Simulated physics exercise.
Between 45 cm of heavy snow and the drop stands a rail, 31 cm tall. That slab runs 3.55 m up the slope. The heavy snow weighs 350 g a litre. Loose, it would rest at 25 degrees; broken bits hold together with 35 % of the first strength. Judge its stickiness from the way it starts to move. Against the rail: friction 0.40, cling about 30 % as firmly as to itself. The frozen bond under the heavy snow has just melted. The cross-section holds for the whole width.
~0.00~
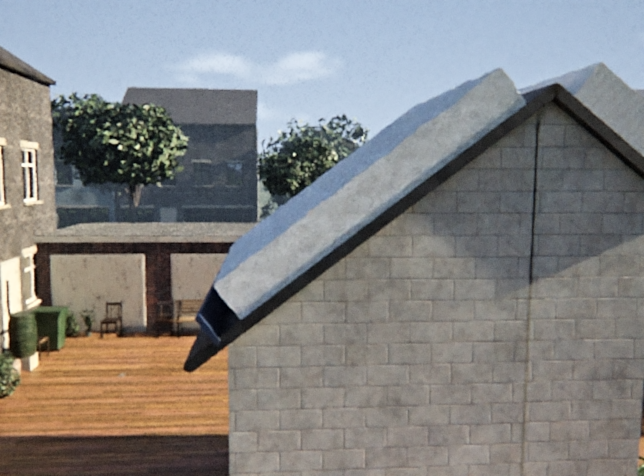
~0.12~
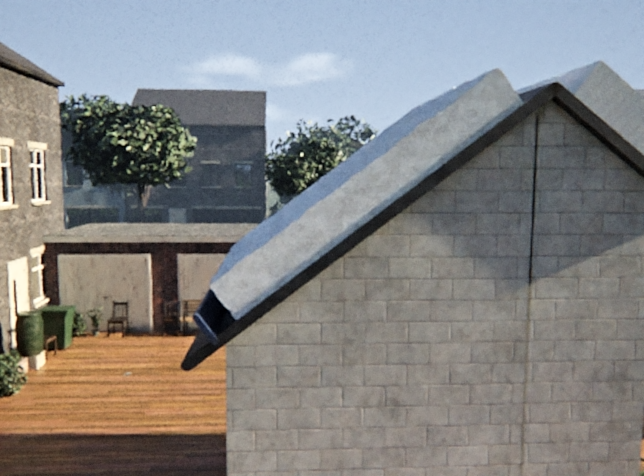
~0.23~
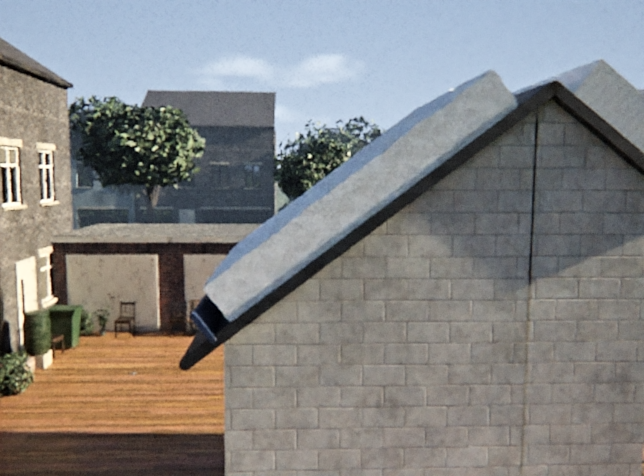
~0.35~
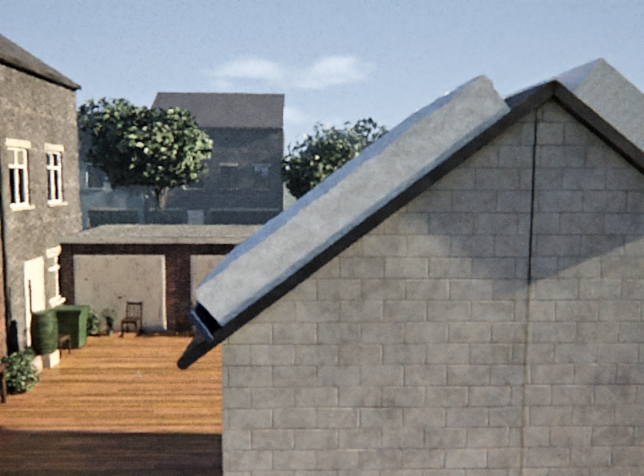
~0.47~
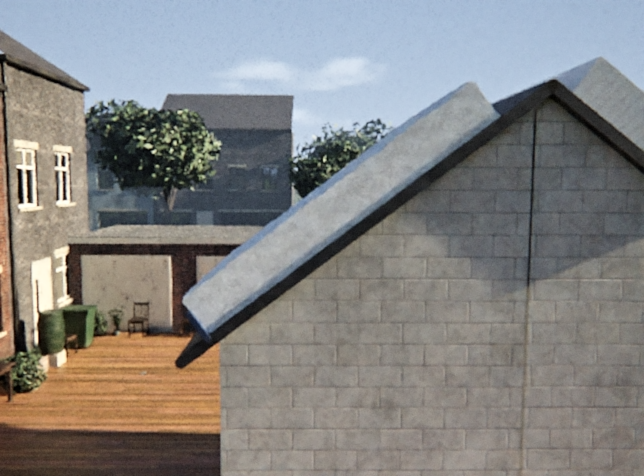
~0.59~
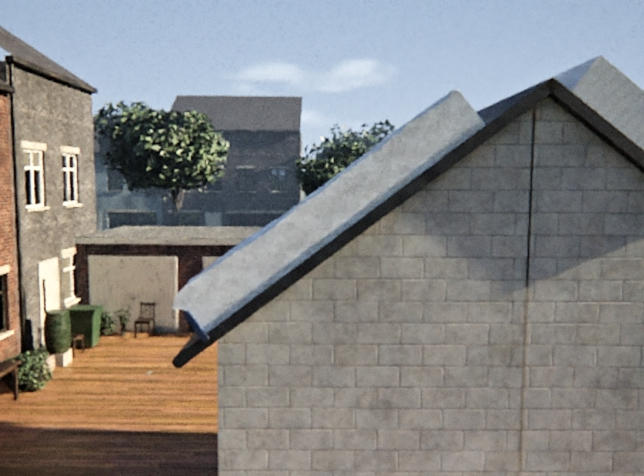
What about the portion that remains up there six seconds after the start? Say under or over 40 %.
The portion that remains up there six seconds after the start is over 40 %.
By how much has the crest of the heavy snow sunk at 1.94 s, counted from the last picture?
About 0.9 m.
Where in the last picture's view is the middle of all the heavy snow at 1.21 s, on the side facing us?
Near (270, 253).
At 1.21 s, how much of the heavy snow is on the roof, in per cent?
Some 90 per cent.
By 1.21 s, 89 % of the snow is on the roof.
By 1.94 s, 69 % of the snow is on the roof.
By 2.67 s, 58 % of the snow is on the roof.
By 3.40 s, 56 % of the snow is on the roof.
By 6.00 s, at the end, 52 % of the snow is on the roof.
